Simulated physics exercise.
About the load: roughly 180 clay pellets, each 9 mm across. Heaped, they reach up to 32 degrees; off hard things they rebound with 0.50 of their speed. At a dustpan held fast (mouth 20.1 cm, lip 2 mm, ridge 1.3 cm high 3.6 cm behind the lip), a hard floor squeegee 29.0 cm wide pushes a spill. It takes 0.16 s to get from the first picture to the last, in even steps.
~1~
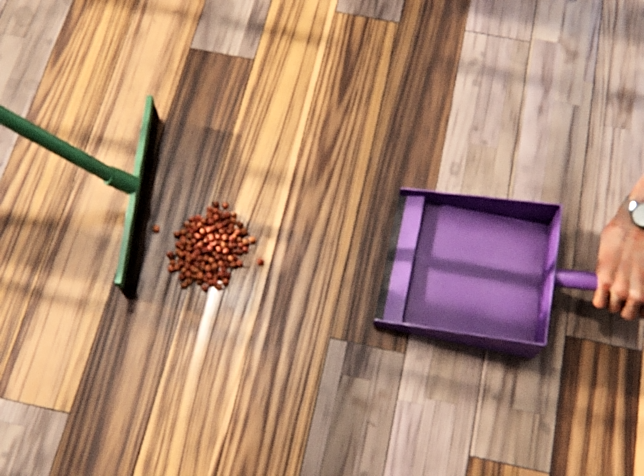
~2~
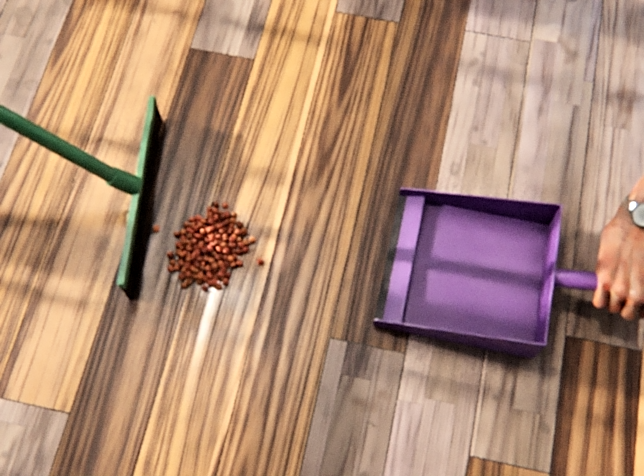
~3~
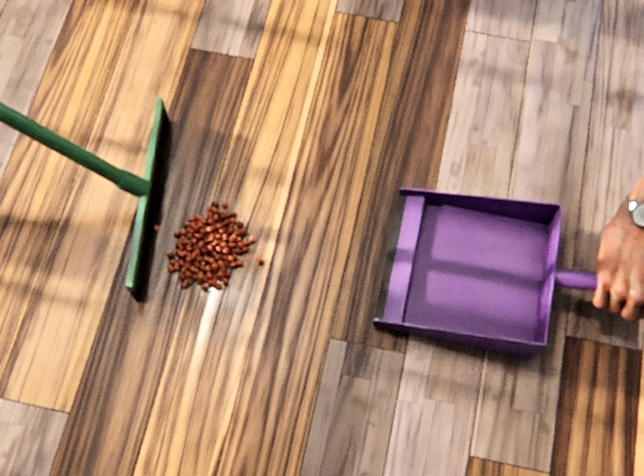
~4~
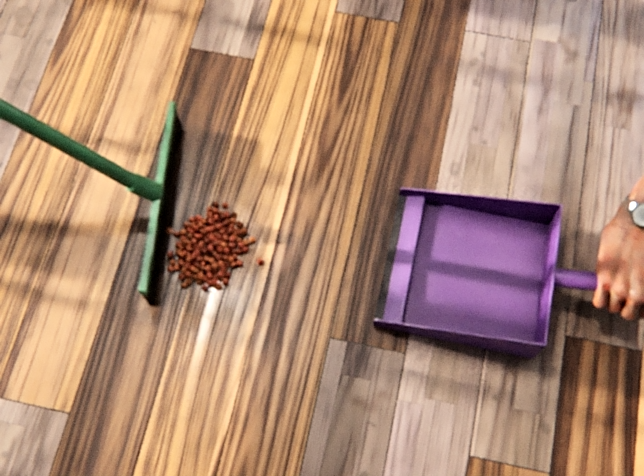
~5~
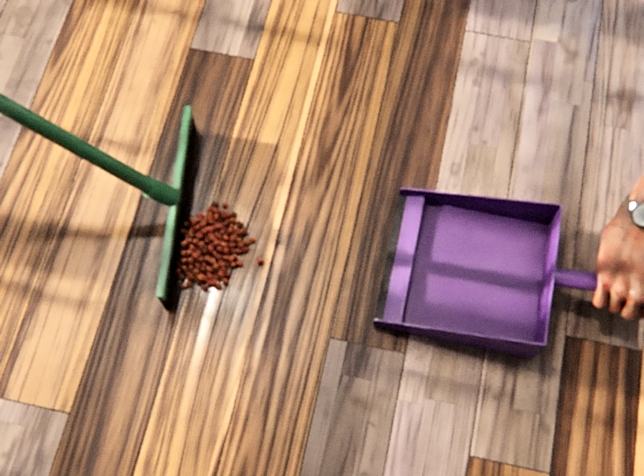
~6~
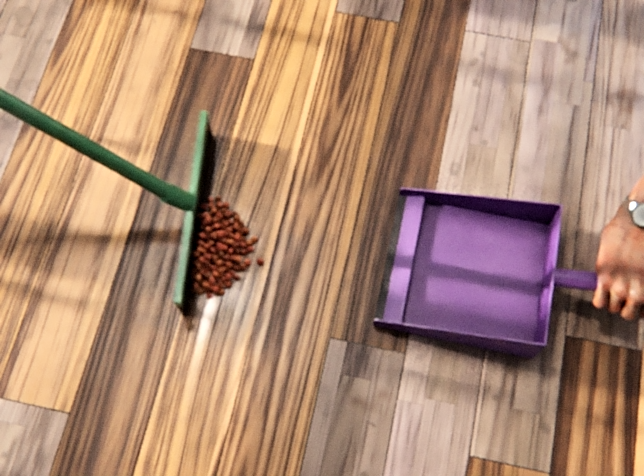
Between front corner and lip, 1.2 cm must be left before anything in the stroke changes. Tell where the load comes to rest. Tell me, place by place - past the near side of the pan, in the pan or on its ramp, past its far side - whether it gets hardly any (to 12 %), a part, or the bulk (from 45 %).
Past the pan's near side gets a part. In the pan or on its ramp gets a part. Past the pan's far side gets hardly any.
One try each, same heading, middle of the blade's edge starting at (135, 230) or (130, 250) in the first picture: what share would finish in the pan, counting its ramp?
20 and 20 per cent, roughly.
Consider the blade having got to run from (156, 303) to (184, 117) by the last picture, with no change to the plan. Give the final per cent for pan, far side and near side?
You'd see pan at 5, far at 0 and near at 40.
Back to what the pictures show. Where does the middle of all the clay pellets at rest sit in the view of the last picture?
Centre at rest, approx.: (385, 284) px.
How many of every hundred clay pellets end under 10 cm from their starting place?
About 0 %.
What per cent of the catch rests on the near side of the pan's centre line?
Some 80 per cent.
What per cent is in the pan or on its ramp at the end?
Result: Roughly 30 %.
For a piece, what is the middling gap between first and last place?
Median: Approx. 26 cm.
Then, 0.16 s after the last picture, middle of the blade 15 cm from the lip; 0 % over the lip, far side 0 %, near side 10 %.
Then, 0.27 s after the last picture, middle of the blade 6 cm from the lip; 0 % over the lip, far side 0 %, near side 15 %.
Then, 0.51 s after the last picture, middle of the blade 3 cm from the lip; 30 % over the lip, far side 0 %, near side 20 %.
In the end, near side 20 %, pan 30 %, far side 0 %, in front of the lip or behind the blade 45 %.
